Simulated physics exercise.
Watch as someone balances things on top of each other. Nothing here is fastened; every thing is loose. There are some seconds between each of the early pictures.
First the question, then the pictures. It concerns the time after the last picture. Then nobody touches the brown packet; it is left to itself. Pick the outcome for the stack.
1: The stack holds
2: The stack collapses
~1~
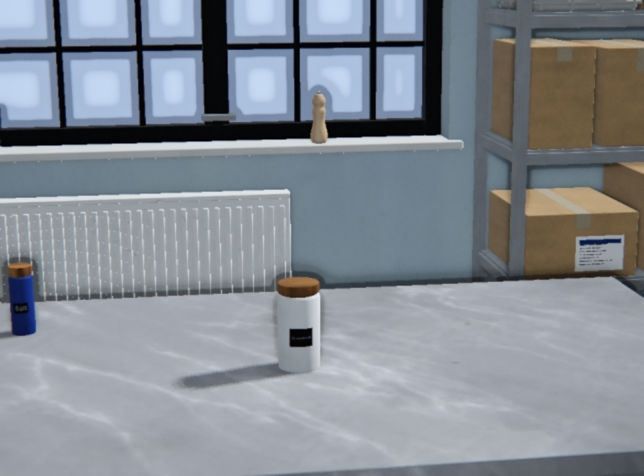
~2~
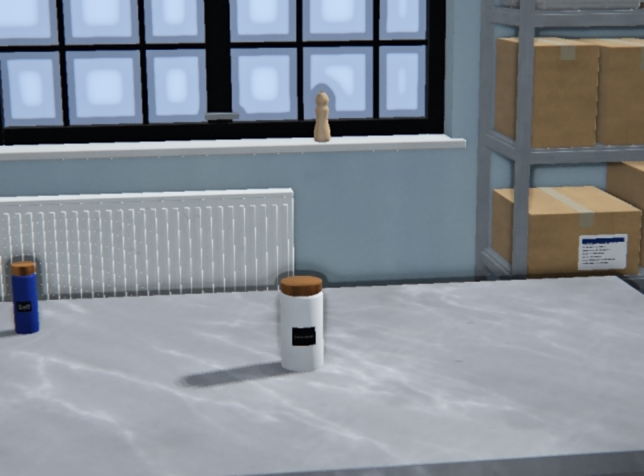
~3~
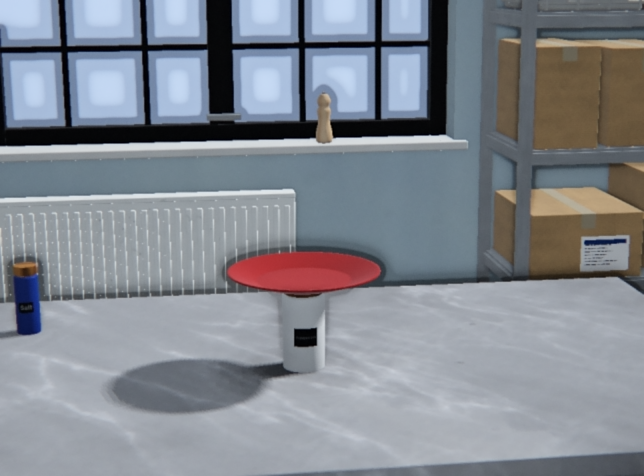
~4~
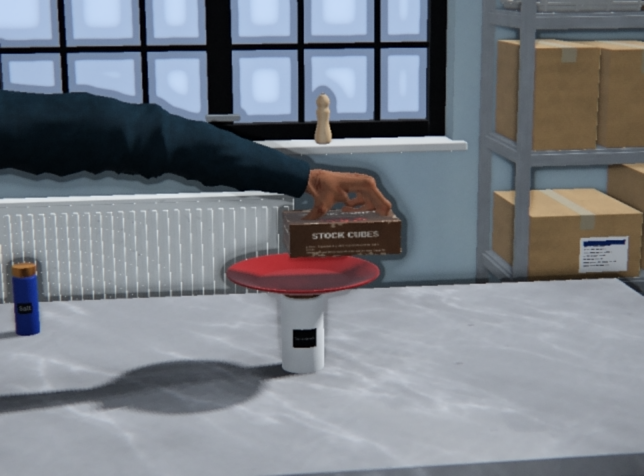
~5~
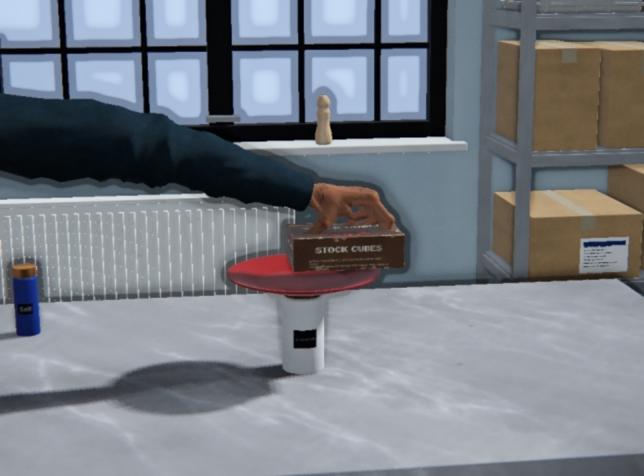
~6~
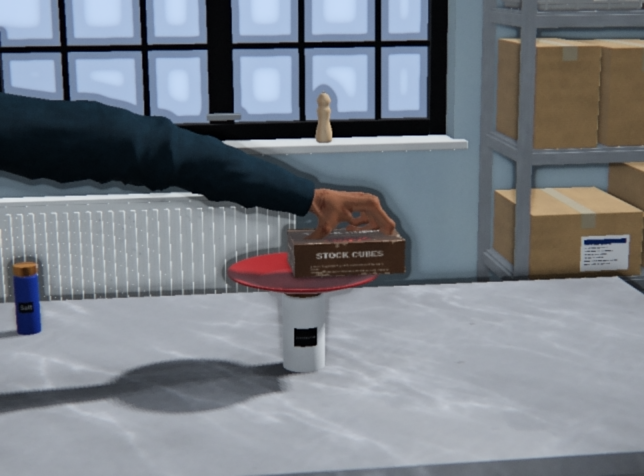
1.
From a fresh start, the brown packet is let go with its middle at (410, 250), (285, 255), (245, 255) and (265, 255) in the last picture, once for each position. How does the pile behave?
Going through the four cases in order, the pile tumbles down, then stands firm, then stands firm, and finally stands firm.
Then, 0.70 s later than the last frame, all is still.
Then, 1.60 s later than the last frame, brown packet resting near (345, 252).
When it is over, all 4 as before. End places, in pixels of the last picture, brown packet near (345, 252). The pile holds.
